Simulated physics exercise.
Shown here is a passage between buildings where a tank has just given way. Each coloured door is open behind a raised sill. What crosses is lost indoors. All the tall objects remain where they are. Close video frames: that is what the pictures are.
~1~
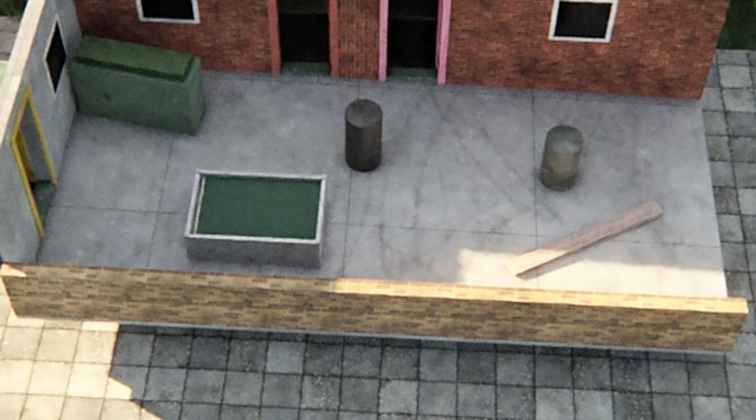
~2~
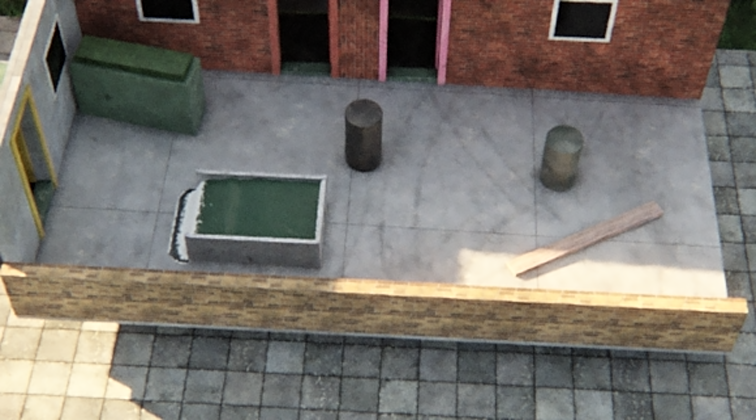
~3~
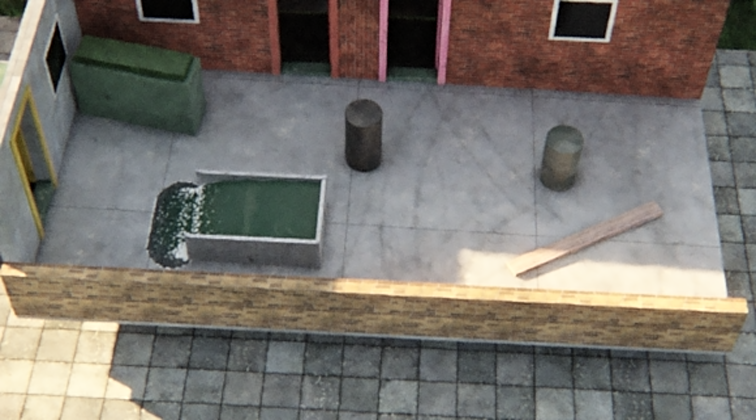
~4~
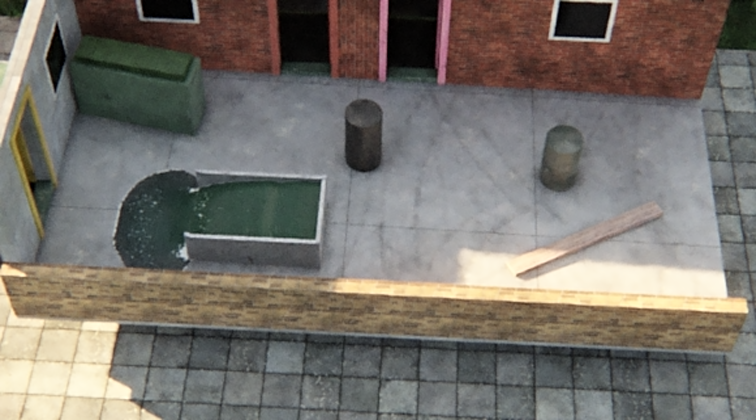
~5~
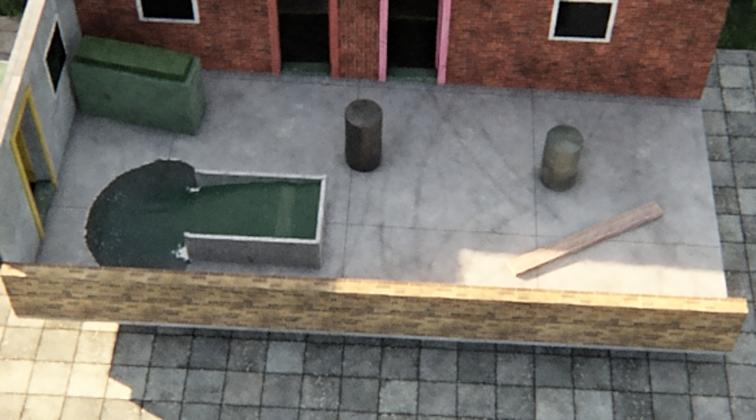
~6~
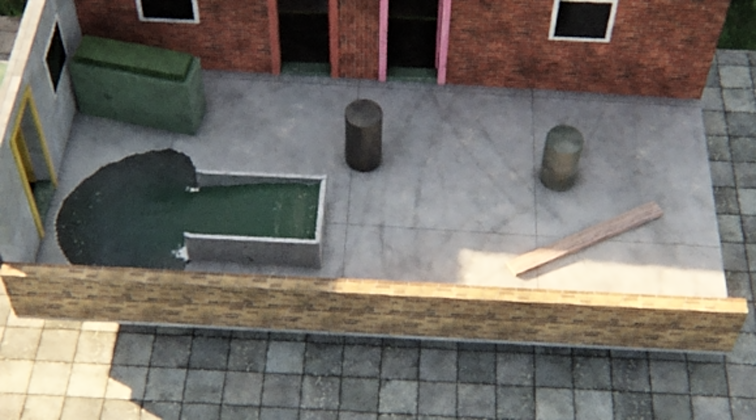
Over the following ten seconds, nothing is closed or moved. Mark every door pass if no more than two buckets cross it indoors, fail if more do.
Marks: Red door pass, pink door pass, yellow door pass.
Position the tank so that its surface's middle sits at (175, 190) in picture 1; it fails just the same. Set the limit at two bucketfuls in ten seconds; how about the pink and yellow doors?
Log - pink door: Limit not reached; yellow door: Limit exceeded.
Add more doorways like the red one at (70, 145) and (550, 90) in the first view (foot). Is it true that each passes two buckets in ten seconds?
The first door ends up above and the second ends up below.
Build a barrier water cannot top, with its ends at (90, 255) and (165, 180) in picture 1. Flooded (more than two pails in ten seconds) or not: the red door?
As for that door, the red one comes in short.
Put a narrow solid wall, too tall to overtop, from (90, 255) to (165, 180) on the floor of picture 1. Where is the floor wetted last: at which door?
It's the pink door.
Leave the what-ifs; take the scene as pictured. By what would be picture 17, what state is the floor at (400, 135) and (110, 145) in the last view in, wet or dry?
Lab note, in the order given: Unwetted; wet through.
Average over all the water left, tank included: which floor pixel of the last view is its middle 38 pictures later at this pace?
Around pixel (205, 200).
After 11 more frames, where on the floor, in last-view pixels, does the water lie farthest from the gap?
Near (88, 64).
A moment on, water covers 15 % of the floor; the red door not reached, the pink door not reached, the yellow door wet at the sill, nothing in.
Next, water covers 15 % of the floor; the red door not reached, the pink door not reached, the yellow door wet at the sill, nothing in.
Then, water covers 20 % of the floor; the red door not reached, the pink door not reached, the yellow door under two buckets in.
Later, water covers 45 % of the floor; the red door wet at the sill, nothing in, the pink door not reached, the yellow door under two buckets in.
In the end, water covers 65 % of the floor; the red door wet at the sill, nothing in, the pink door wet at the sill, nothing in, the yellow door under two buckets in.
